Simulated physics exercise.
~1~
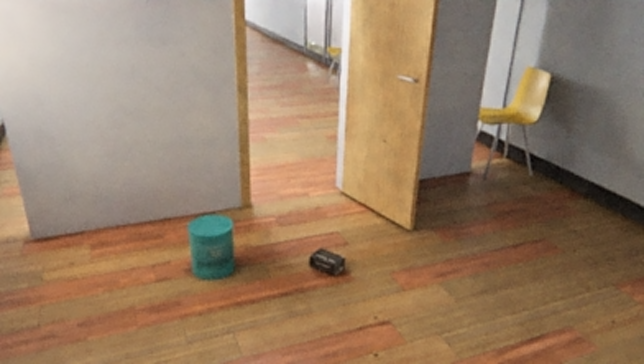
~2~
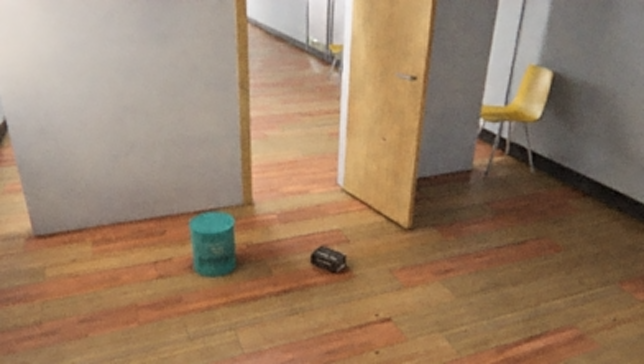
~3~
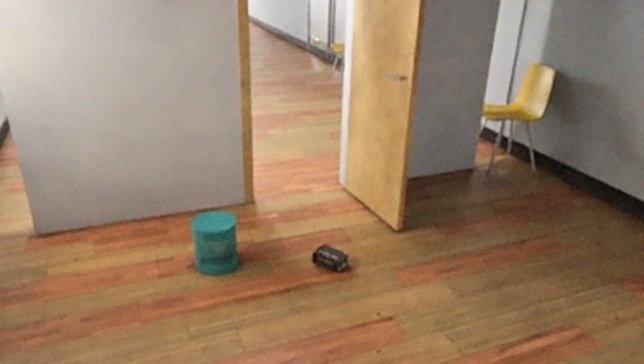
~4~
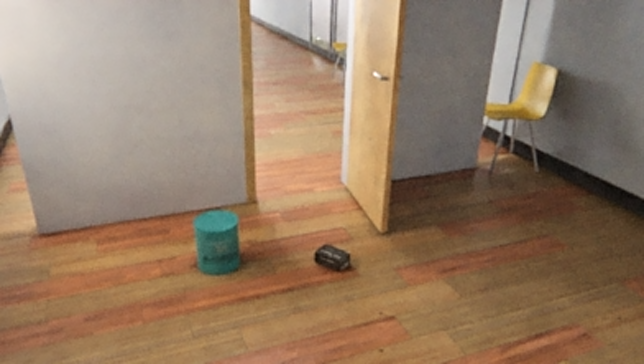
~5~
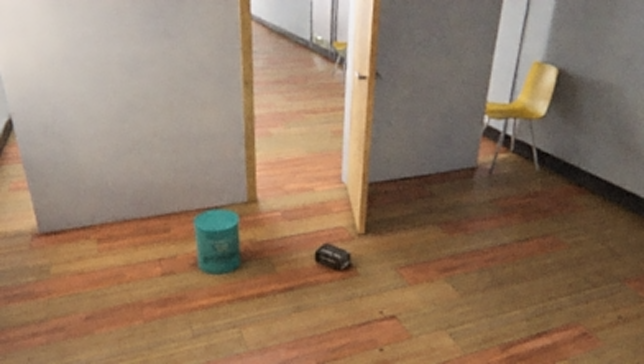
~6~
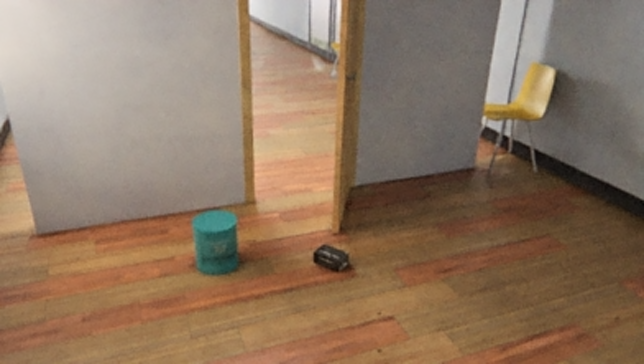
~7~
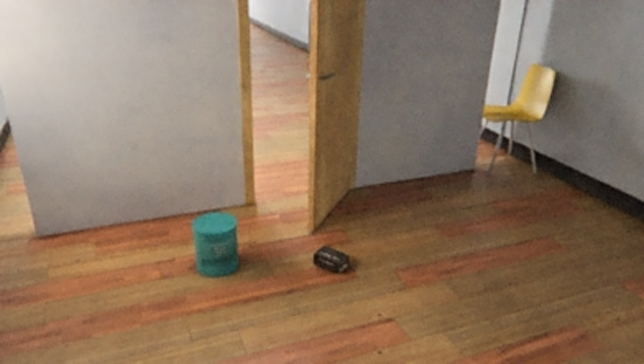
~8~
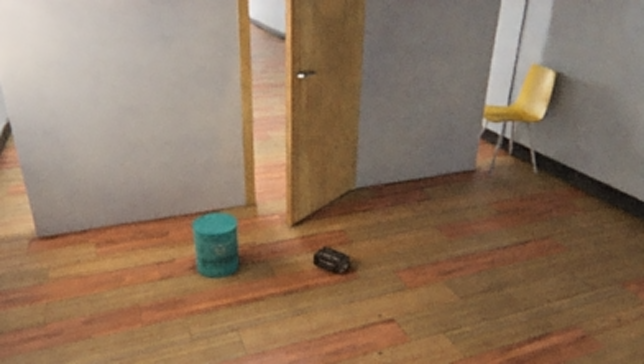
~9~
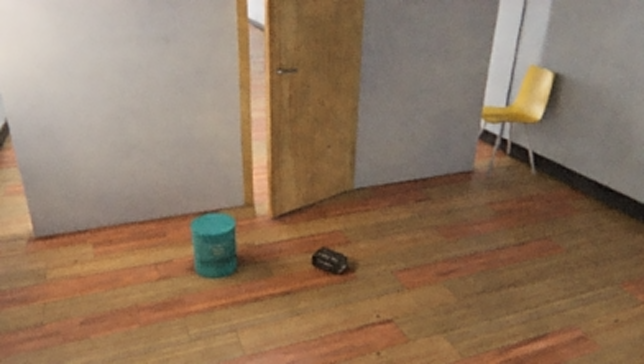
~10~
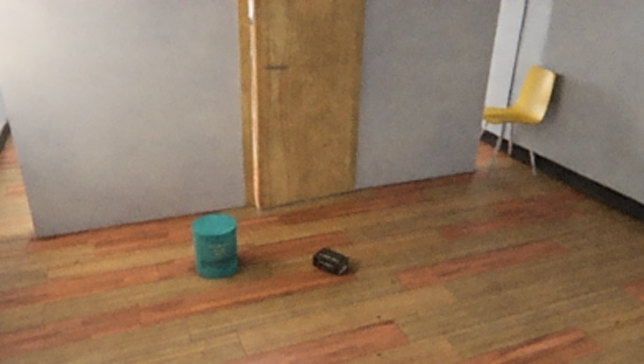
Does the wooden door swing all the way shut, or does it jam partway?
The door swings all the way shut, and the pail and the black box stay where they are on the floor.
